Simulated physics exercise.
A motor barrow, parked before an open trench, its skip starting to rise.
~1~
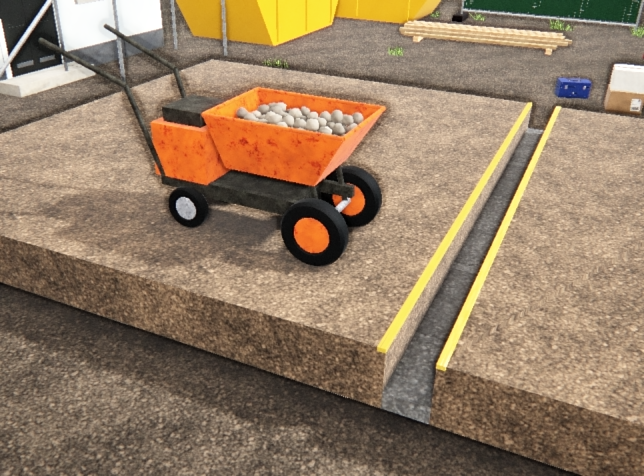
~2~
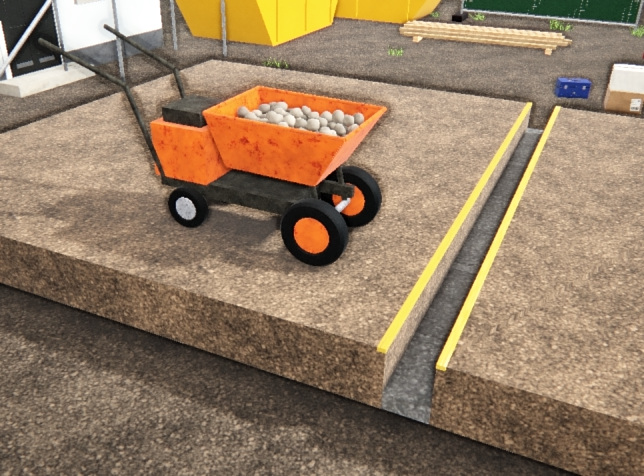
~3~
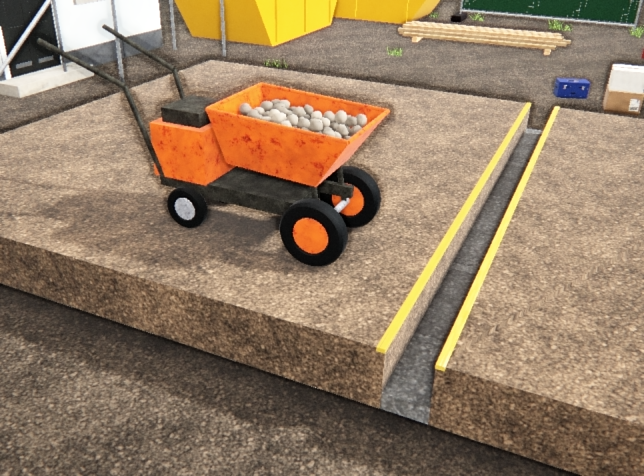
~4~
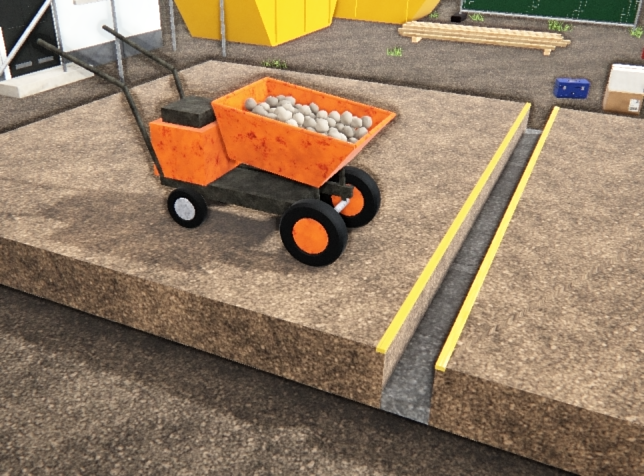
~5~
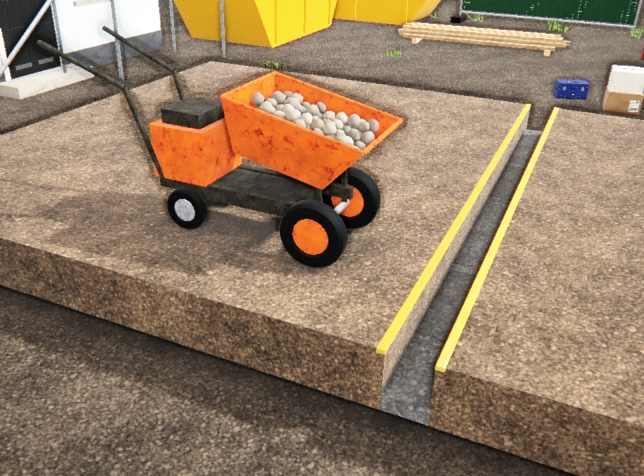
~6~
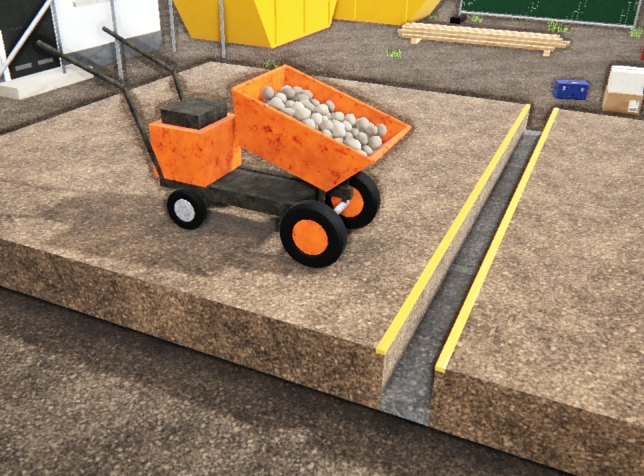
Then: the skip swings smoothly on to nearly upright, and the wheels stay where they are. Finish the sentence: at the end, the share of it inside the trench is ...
... above half.
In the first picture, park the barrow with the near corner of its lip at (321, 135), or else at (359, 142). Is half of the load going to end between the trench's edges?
Trial 1 exceeds half, trial 2 exceeds half.
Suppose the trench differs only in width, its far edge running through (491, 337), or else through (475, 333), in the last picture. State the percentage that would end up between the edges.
About 100 and 100 per cent.
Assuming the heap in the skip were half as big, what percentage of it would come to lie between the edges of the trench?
Close to 100 in a hundred.
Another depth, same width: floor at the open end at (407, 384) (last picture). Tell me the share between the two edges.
It works out to some 70 per cent.
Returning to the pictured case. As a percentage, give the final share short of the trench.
Estimate: Some 0 percent.
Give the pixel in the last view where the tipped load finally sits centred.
About (454, 292).
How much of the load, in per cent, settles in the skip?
Roughly 5 per cent.
Shortly afterwards, skip tipped steeply; the whole lot in the skip.
Next, skip tipped right over; the bulk in the skip; near a quarter in or heaped over the trench; only a few beyond it; only a few falling.
Some moments later, skip tipped right over; a little in the skip; the bulk in or heaped over the trench; a little beyond it.
In the end, skip tipped right over; only a few in the skip; only a few short of the trench; the bulk in or heaped over the trench; a little beyond it.
